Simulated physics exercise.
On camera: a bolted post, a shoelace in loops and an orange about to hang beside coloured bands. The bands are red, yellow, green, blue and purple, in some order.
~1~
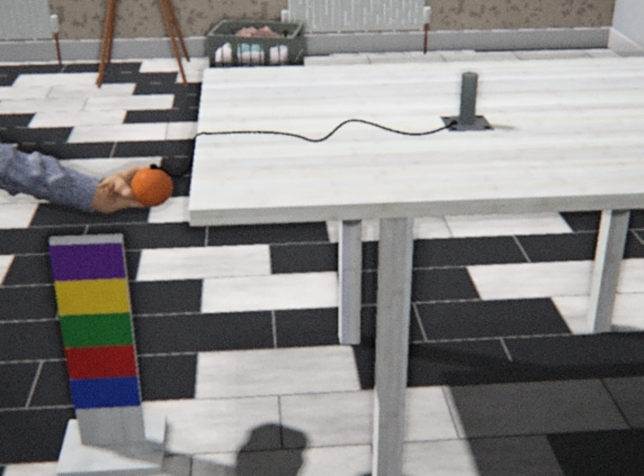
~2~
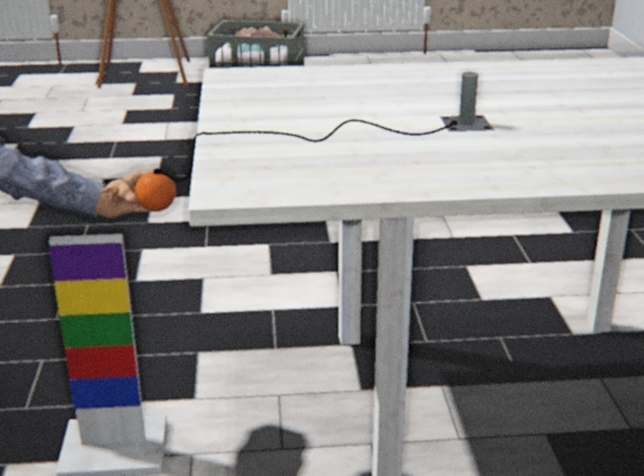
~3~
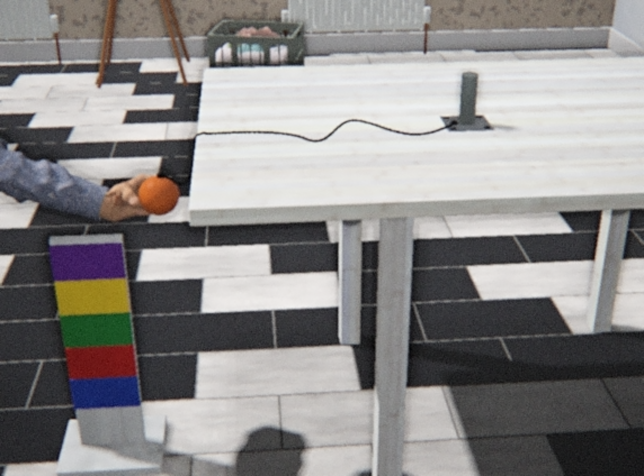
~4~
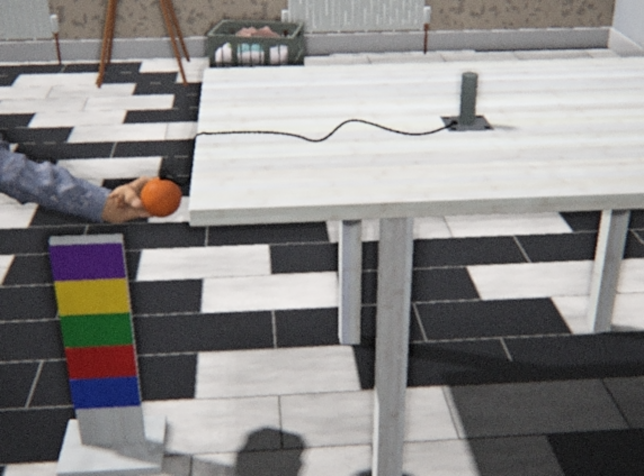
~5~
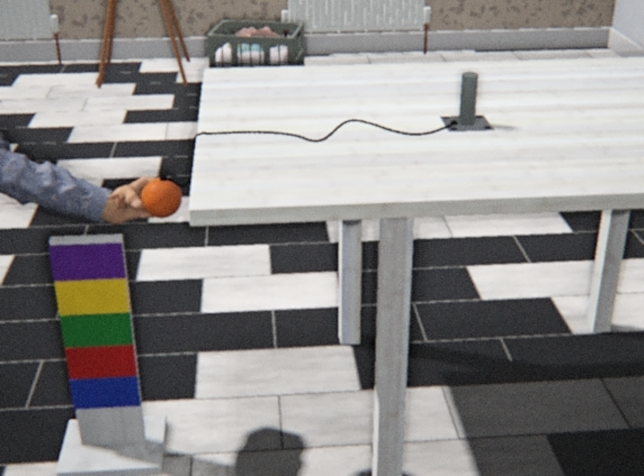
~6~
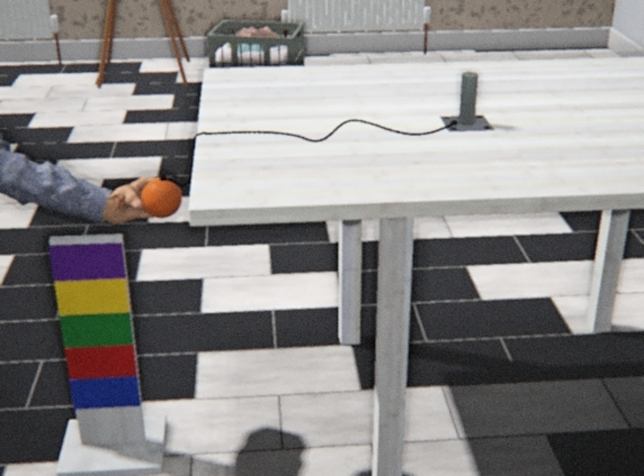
Beside a pale table with a dark cord across it, a hand held an orange ball-like object above a stand of coloured bands, moved it slightly right and down, then kept it nearly still.
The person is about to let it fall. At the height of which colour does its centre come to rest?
Its middle rests at the yellow band.
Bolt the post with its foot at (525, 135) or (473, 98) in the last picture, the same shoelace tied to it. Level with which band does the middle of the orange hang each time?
It would be purple; purple.
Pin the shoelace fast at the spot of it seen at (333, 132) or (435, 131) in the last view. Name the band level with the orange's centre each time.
In that order: Purple; yellow.
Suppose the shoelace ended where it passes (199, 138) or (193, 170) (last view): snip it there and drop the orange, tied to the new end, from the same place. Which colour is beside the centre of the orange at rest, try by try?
Taking them in turn: Above them all; purple.
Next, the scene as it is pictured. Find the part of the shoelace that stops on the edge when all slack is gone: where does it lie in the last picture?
Near (268, 133).
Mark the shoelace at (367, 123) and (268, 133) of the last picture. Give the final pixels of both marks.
Near (342, 129) and (199, 139).
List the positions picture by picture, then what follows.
Orange (151, 187); purple (88, 263); yellow (92, 298); green (97, 331); red (101, 363); blue (105, 394), in the first picture.
Orange (155, 192); shoelace through (432, 132) (372, 124) (330, 135) (268, 133) (198, 139), in the second picture.
Orange (159, 196), in the third picture.
Orange (161, 198); shoelace through (432, 132) (372, 124) (330, 135) (268, 133) (198, 139), in the fourth picture.
Orange (161, 198), in the fifth picture.
Orange (161, 198); shoelace through (432, 132) (372, 124) (330, 135) (268, 133) (198, 139), in the sixth picture.
A little later, orange near (215, 268); level with purple.
Next, orange near (211, 292); level with yellow.
When it is over, orange near (202, 289); level with yellow. The yellow one.
